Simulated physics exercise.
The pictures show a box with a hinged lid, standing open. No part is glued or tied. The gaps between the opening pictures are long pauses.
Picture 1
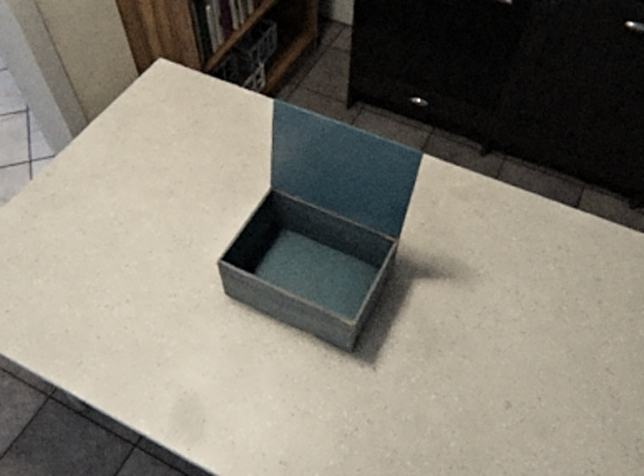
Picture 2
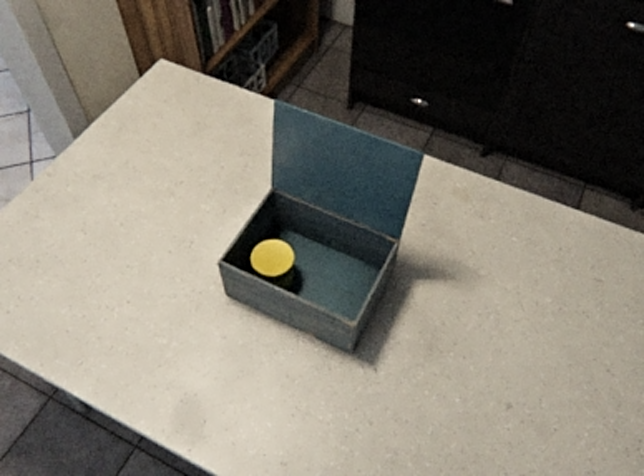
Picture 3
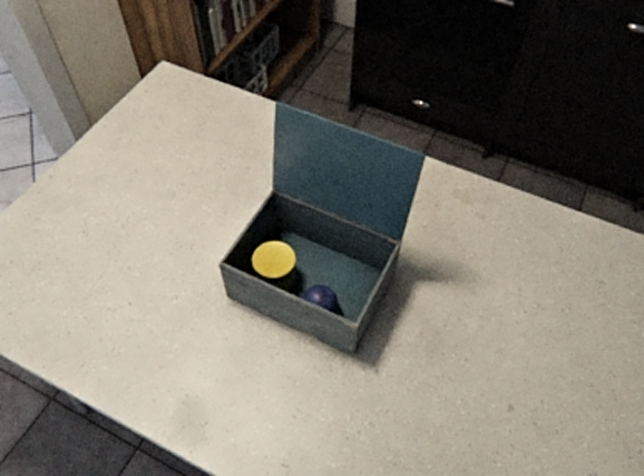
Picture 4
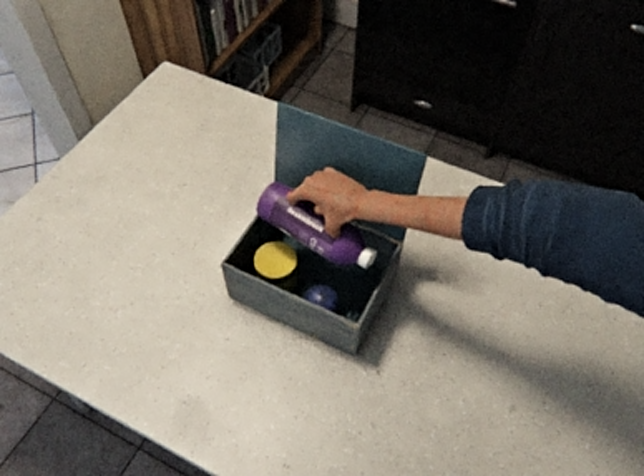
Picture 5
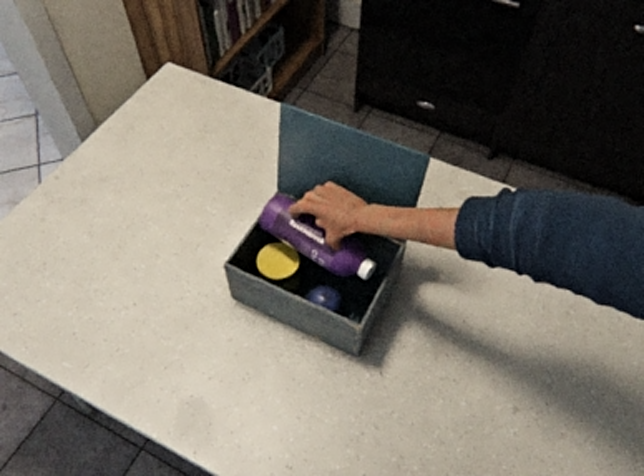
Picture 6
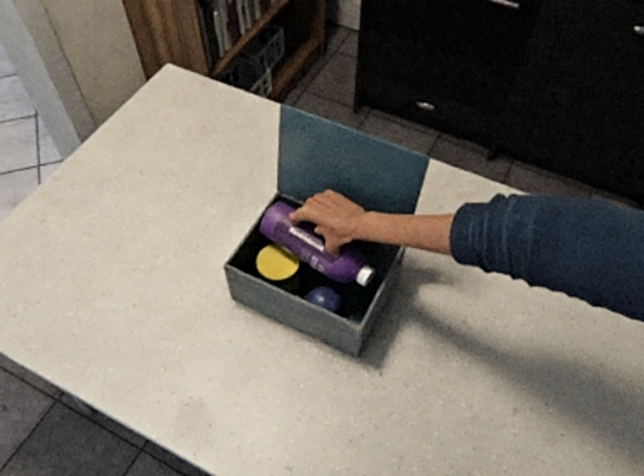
The clip opens on an empty box with its hinged lid standing open on a pale countertop. A yellow-topped round item appears inside at the left, then a small dark blue ball to its right. An arm in a blue sleeve then holds a purple bottle over the box and lowers it in behind them.
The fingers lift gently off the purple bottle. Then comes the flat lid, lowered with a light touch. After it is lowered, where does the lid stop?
So the box gets shut in the end.
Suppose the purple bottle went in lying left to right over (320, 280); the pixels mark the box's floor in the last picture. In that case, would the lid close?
Note: It lowers fully.
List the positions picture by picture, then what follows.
In the first frame, the last thing is not in view yet.
In the second frame, the last thing is not in view yet.
In the third frame, the last thing is not in view yet.
The fourth frame shows on its way; purple bottle (318, 228).
The fifth frame shows on its way; purple bottle (319, 240).
The sixth frame shows in place under the hand; purple bottle (319, 247).
Then, 1.30 s on from there, lid 80° above the rim; purple bottle shifted about its own width near (333, 258); blue ball shifted a little.
Then, 1.80 s on from there, lid 35° above the rim; purple bottle shifted about its own width near (332, 258); blue ball shifted a little.
In the end, lid shut; moved from the start, purple bottle; the other 2 unmoved. At the end, from the last picture's camera, purple bottle near (329, 256).
